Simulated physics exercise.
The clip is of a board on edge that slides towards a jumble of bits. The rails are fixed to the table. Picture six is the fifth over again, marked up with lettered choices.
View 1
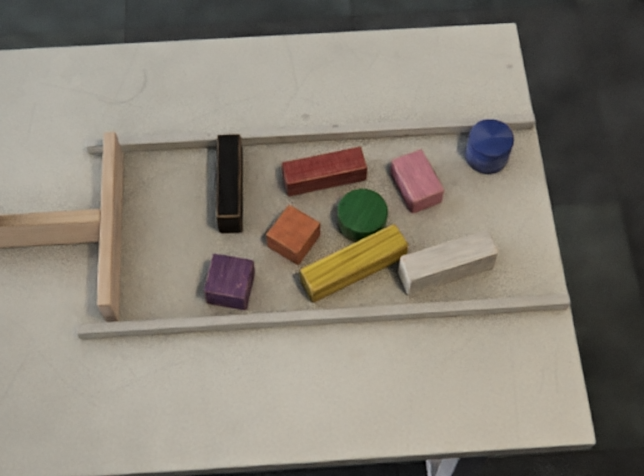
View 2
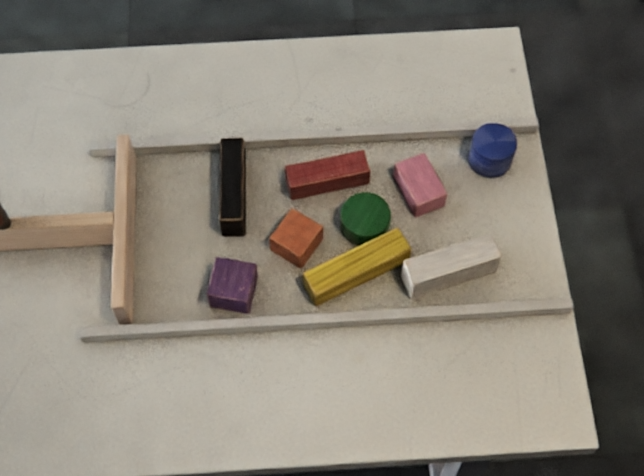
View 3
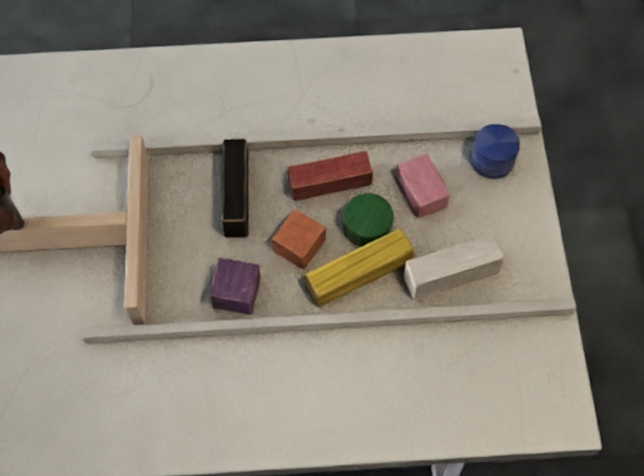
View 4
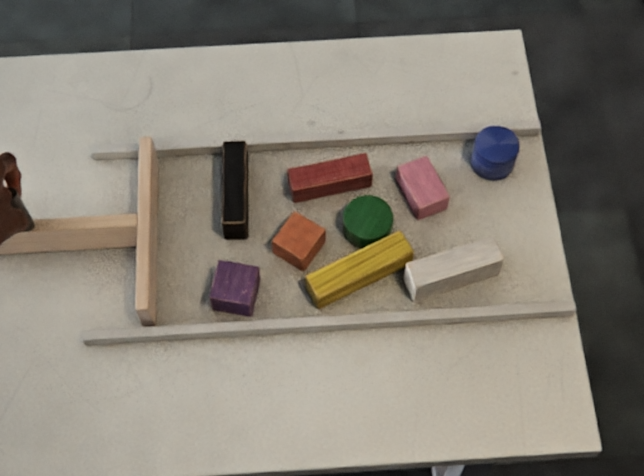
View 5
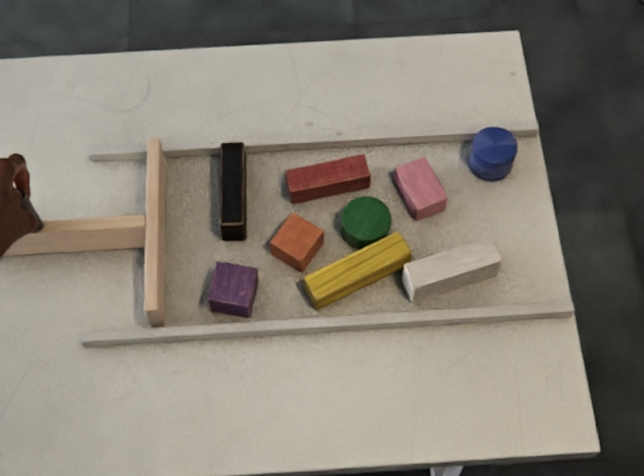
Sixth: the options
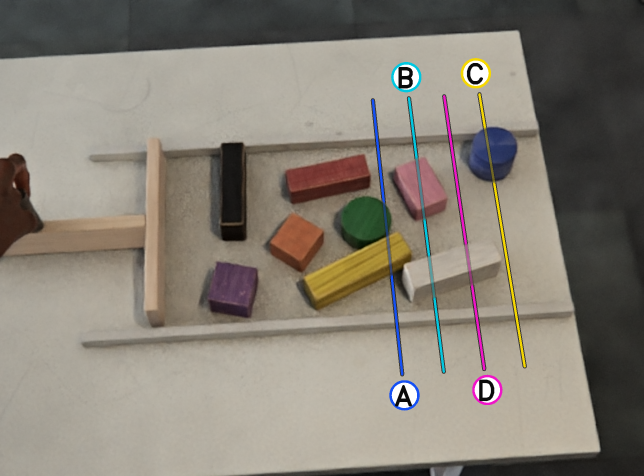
A wooden board on edge sliding a short way right between two rails towards scattered coloured blocks, a hand following its handle.
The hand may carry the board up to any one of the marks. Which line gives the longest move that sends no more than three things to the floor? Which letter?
D is the last line within the limit.
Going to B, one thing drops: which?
The blue tin goes over.
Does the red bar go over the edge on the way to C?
Yes.
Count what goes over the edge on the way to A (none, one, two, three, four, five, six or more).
By then, none.
On the marked copy, A at (387, 228); B at (425, 225); C at (500, 221); D at (463, 223).
With D. Early on, board (265, 213); purple block (296, 285); red bar (336, 180).
Further on, board (376, 207); blue tin (521, 147); pink block (490, 181).
At the end, board (462, 201); blue tin over the edge; white bar over the edge; two fallen.
As for the rest, A is within the limit but short; B is within the limit but short; C drops five.
